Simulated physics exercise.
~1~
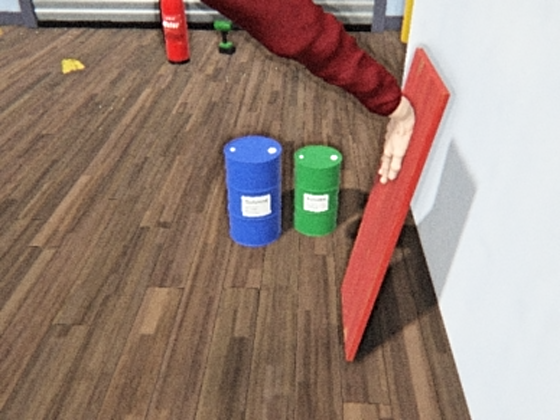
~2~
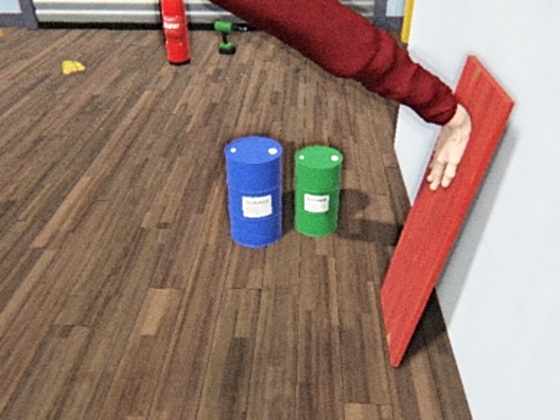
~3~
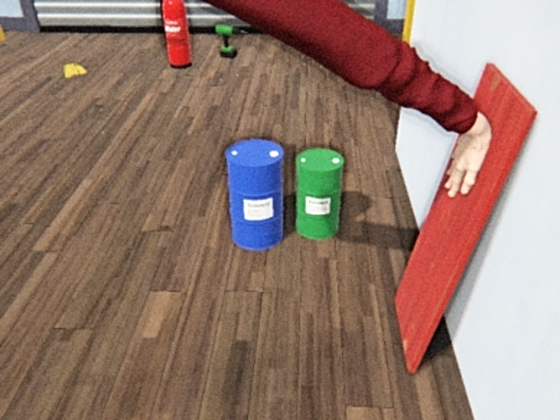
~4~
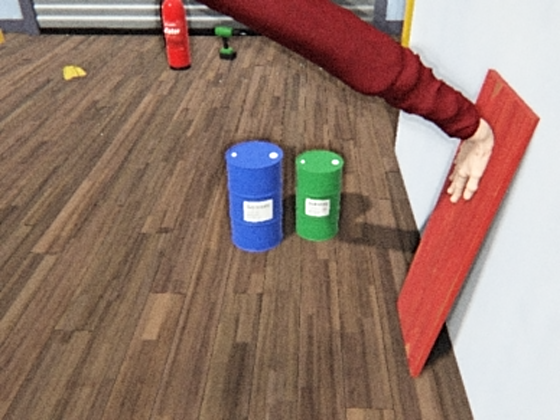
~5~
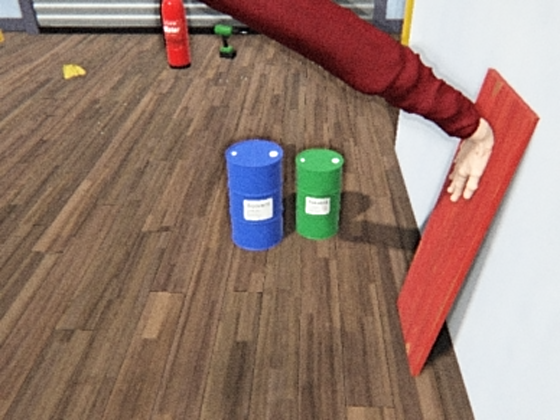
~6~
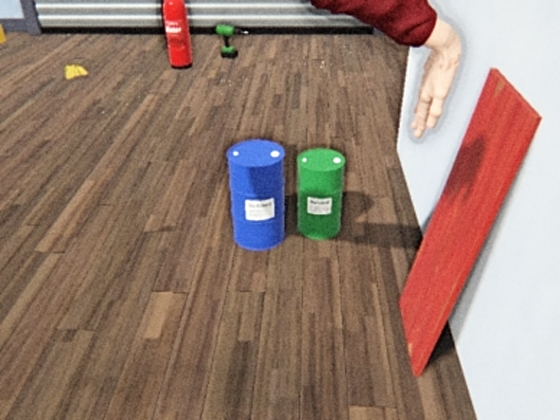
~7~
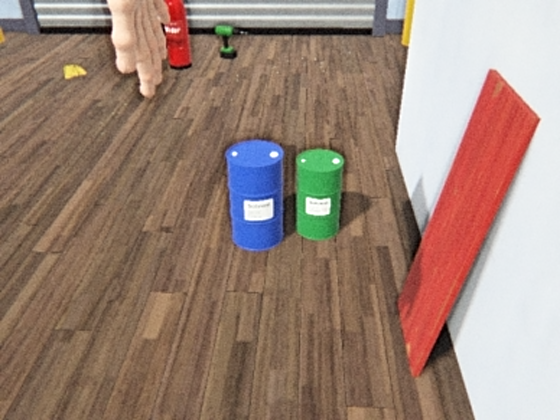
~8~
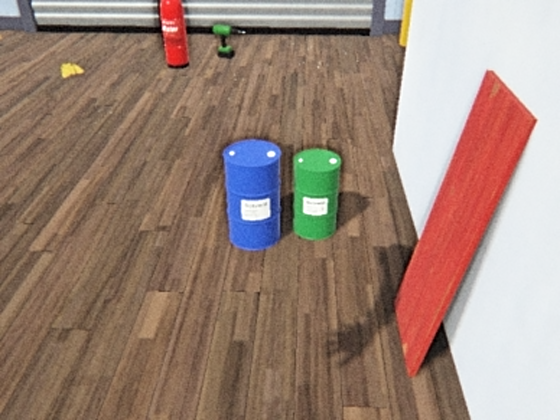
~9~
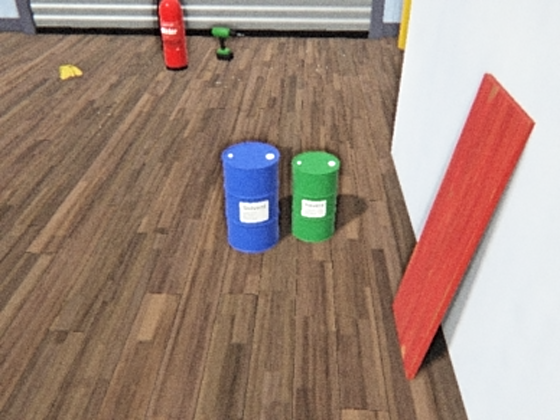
A hand leaning a red board against a wall beside blue and green canisters, then letting go and withdrawing, the board staying up.
